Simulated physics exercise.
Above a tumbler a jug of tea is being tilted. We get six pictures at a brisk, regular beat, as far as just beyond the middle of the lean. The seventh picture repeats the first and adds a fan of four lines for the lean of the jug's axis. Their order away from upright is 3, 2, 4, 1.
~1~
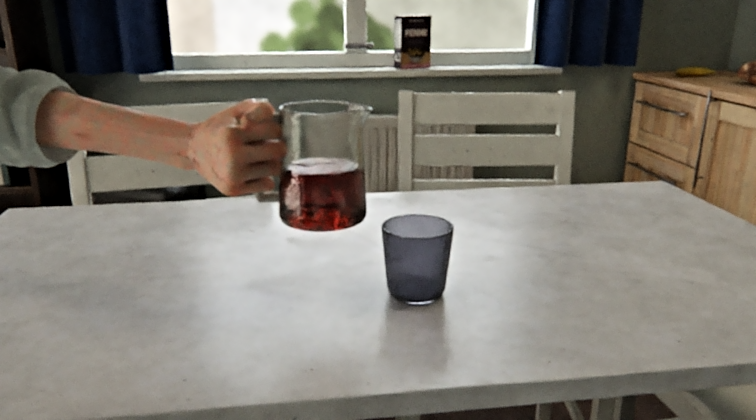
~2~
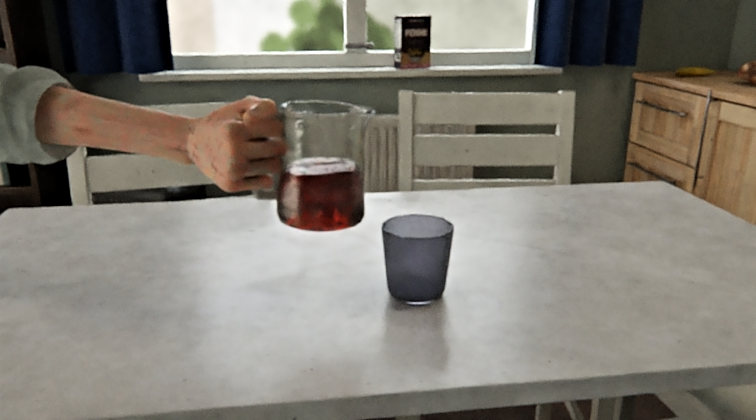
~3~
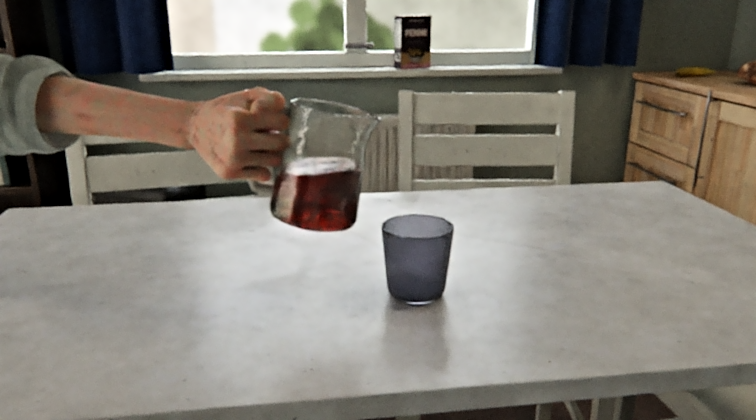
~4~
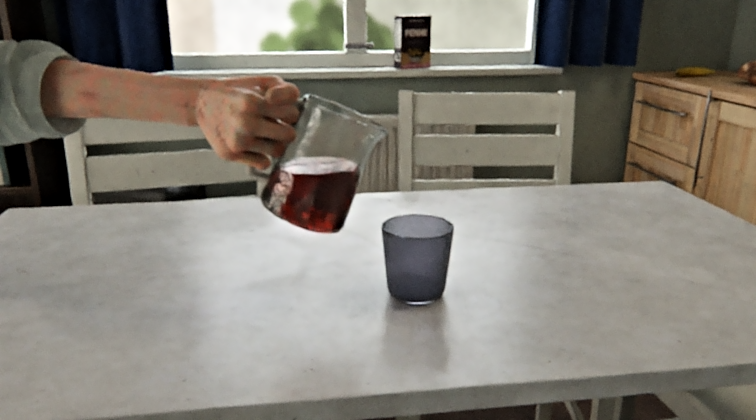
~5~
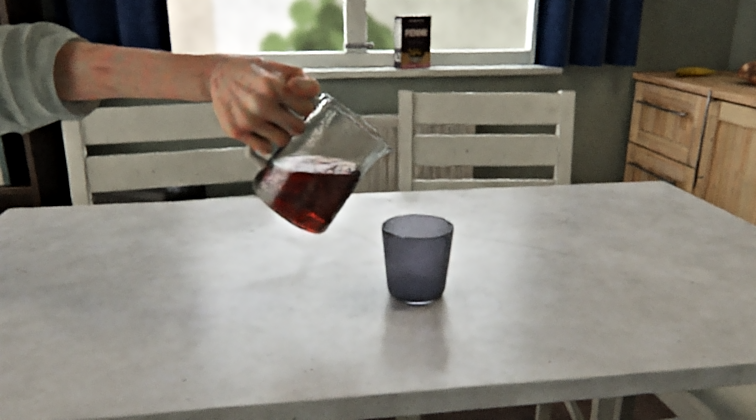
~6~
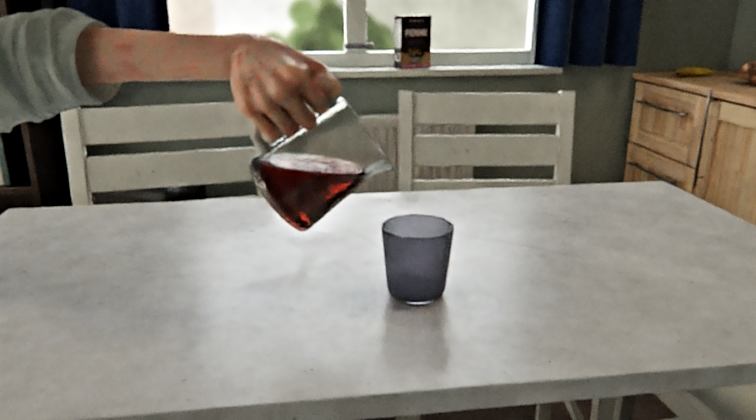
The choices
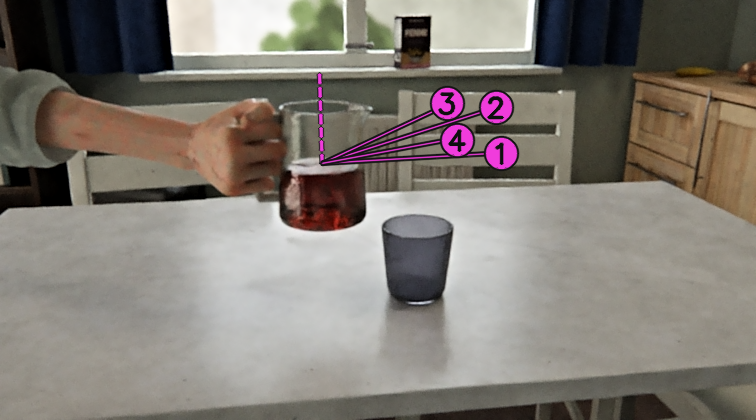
A hand tilts a glass jug of reddish-brown tea steeply rightward above a tumbler.
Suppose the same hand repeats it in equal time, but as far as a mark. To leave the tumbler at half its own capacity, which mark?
Use mark 4.
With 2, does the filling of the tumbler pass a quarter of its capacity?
Yes.
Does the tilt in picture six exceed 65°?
No, it does not.
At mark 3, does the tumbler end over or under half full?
Under.
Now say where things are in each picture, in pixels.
Upright, lip at (370, 109); rim of the tumbler round (417, 225); nothing has left yet, in the first picture.
Tipped about 3°, lip at (373, 111); nothing has left yet, in the second picture.
Tipped about 11°, lip at (380, 119); nothing has left yet, in the third picture.
Tipped about 23°, lip at (387, 132); nothing has left yet, in the fourth picture.
Tipped about 38°, lip at (392, 149); nothing has left yet, in the fifth picture.
Tipped about 53°, lip at (393, 168); nothing has left yet, in the sixth picture.
In magenta, 1 at (484, 153); 2 at (480, 112); 3 at (432, 111); 4 at (440, 141).
With 1, the tumbler ends with about 63 % of what it can hold; 4 % of the tea is spilt.
With 2, the tumbler ends with about 31 % of what it can hold.
With 3, the tumbler ends with about 16 % of what it can hold.
With 4, the tumbler ends with about 48 % of what it can hold.
